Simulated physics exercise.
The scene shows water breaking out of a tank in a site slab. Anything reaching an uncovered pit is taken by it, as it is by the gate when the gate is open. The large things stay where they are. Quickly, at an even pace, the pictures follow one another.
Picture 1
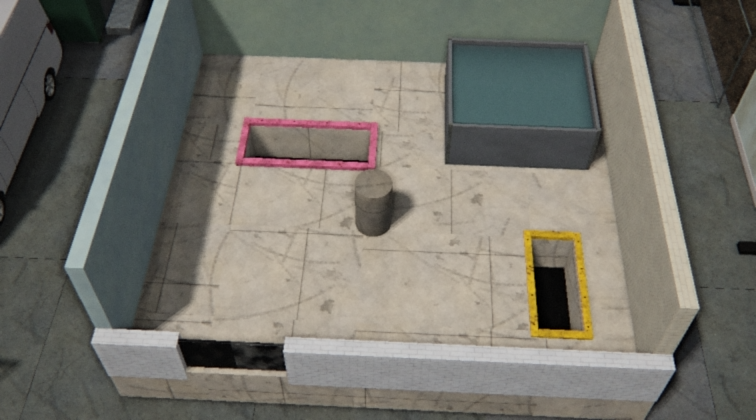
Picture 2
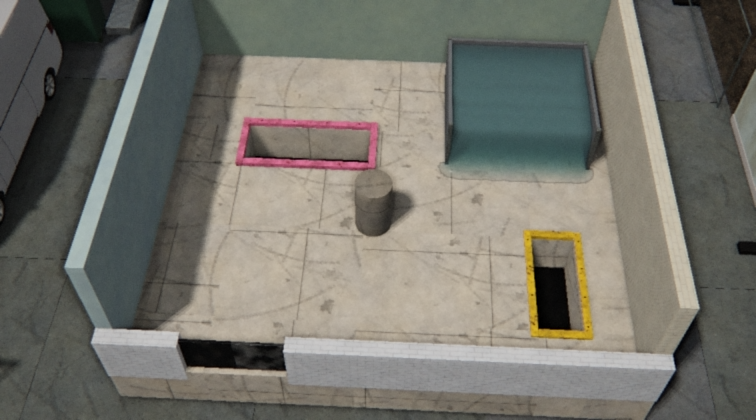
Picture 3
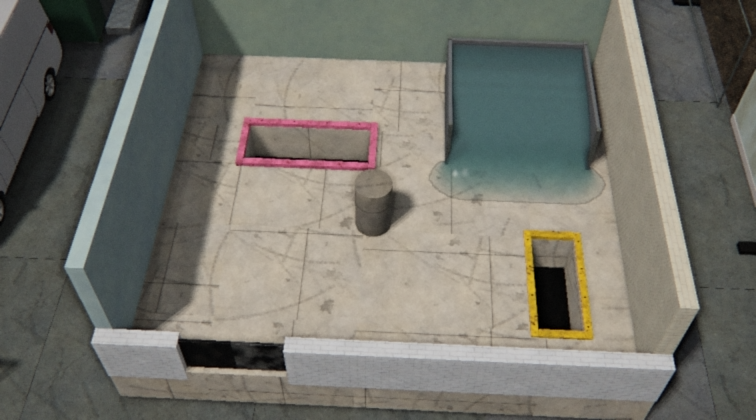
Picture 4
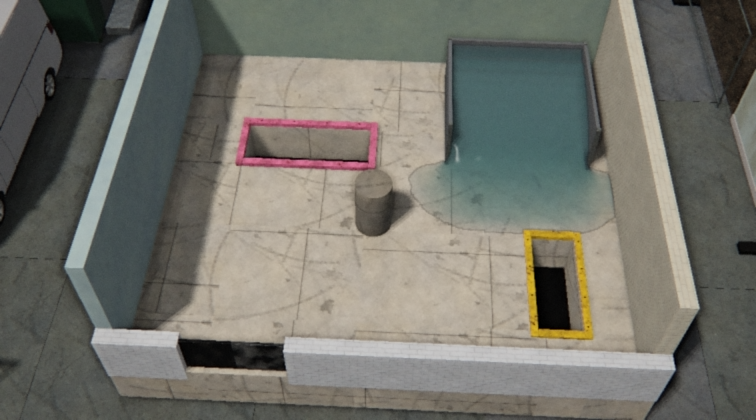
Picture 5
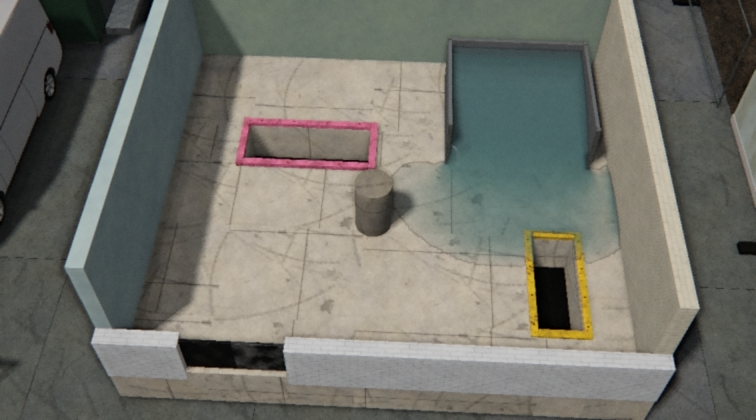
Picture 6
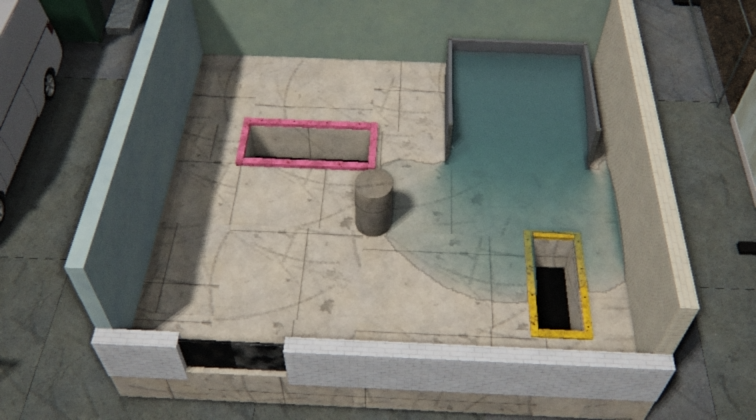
Water pours out of a tank and spreads across the slab, surrounding a yellow-edged opening.
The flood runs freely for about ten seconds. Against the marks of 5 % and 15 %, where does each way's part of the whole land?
The gate lands below 5 %; the pink pit lands below 5 %; the yellow pit lands above 15 %.
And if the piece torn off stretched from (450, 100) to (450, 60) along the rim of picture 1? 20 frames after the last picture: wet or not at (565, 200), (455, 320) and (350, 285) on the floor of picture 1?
Unsoaked, then unsoaked, then unsoaked.
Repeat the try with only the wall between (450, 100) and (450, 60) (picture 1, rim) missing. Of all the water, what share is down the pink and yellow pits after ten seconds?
I'd say the pink pit gets around 20 percent and the yellow pit around 4 percent.
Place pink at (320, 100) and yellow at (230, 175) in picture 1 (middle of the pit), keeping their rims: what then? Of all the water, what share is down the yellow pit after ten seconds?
Per cent: Yellow 14.
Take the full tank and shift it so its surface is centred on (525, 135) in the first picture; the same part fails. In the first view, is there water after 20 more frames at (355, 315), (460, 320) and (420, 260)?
Taking them as they were asked, they come out soaked, soaked, soaked.
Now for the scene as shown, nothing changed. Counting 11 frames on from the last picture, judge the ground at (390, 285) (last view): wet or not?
There it ends up drenched.
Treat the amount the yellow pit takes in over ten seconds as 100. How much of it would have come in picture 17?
Roughly 40 per cent.
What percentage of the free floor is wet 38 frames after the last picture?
My estimate is roughly 75 percent.
A moment on, water covers 35 % of the floor; the gate 0 %, the pink pit 0 %, the yellow pit 7 %.
Next, water covers 45 % of the floor; the gate 0 %, the pink pit 0 %, the yellow pit 15 %.
Then, water covers 55 % of the floor; the gate 0 %, the pink pit 0 %, the yellow pit 26 %.
Later, water covers 75 % of the floor; the gate 0 %, the pink pit 0 %, the yellow pit 35 %.
In the end, water covers 95 % of the floor; the gate 0 %, the pink pit 0 %, the yellow pit 38 %.
